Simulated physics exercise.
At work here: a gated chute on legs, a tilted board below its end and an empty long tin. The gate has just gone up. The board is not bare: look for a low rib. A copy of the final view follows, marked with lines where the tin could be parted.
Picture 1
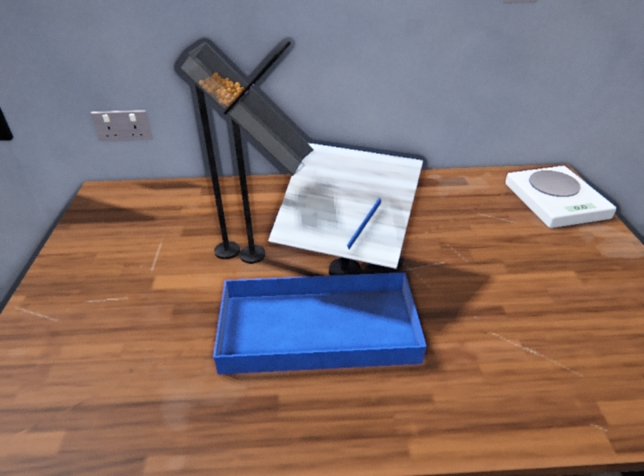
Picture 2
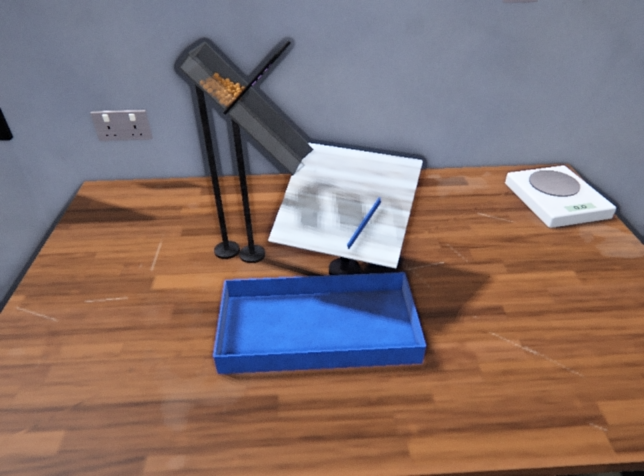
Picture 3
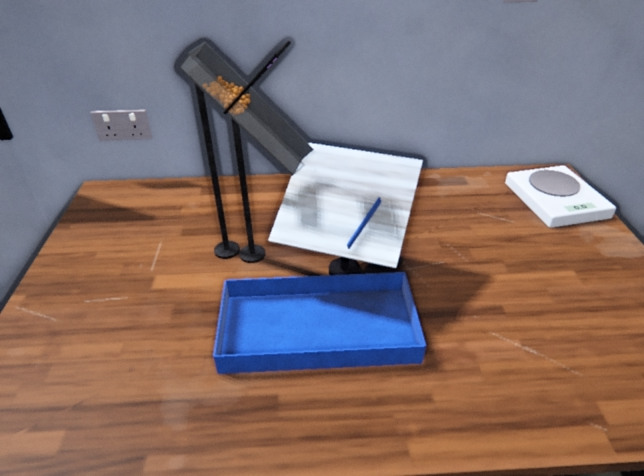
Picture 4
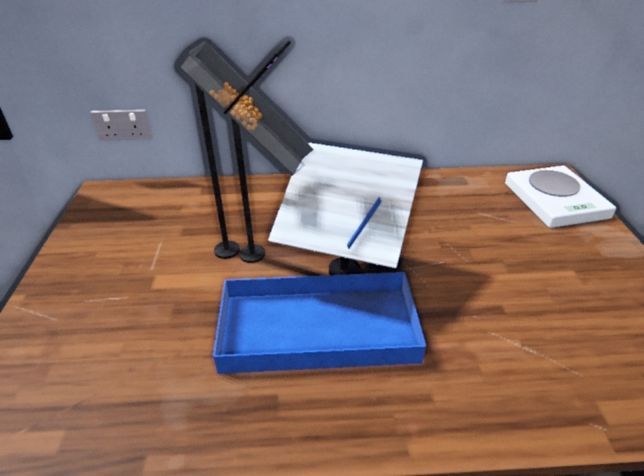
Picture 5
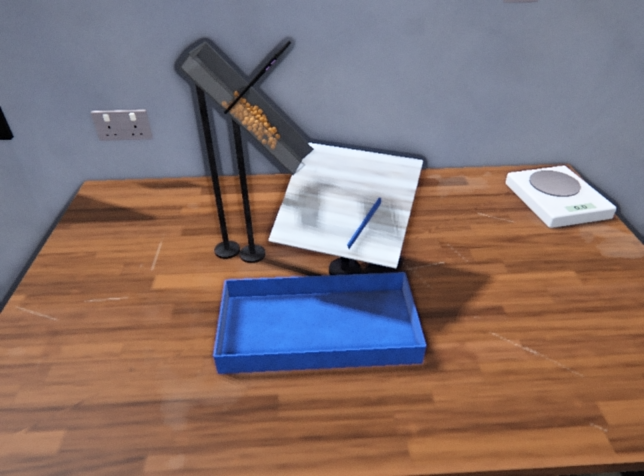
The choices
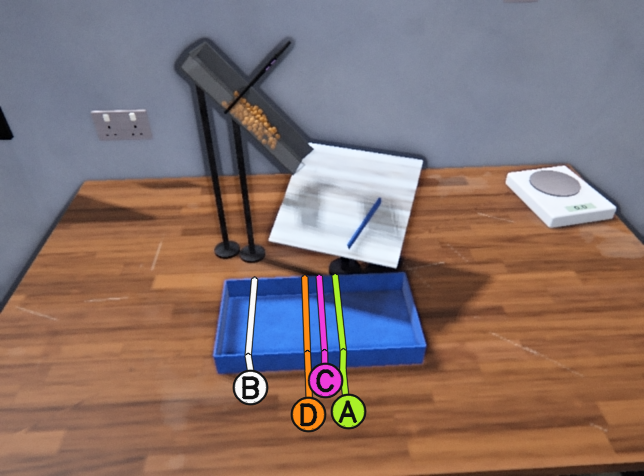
Small orange-brown pieces sliding down a dark sloping chute on legs, above a tilted white board and an empty blue tray.
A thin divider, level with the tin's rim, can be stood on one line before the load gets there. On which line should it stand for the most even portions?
Line C does it best.
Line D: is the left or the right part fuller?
The right side.
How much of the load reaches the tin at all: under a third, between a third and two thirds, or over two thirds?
About that: Over two thirds.
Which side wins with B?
The right side.
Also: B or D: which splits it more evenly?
D it is.
On the marked copy, line A crosses the front rim at (343, 350); line B crosses the front rim at (248, 354); line C crosses the front rim at (324, 351); line D crosses the front rim at (307, 352).
Choosing A, of what is caught, nearly all on the left of the divider, a small part on the right.
Choosing B, of what is caught, none on the left of the divider, all on the right.
Choosing C, of what is caught, about half on the left of the divider, about half on the right.
Choosing D, of what is caught, a small part on the left of the divider, most on the right.
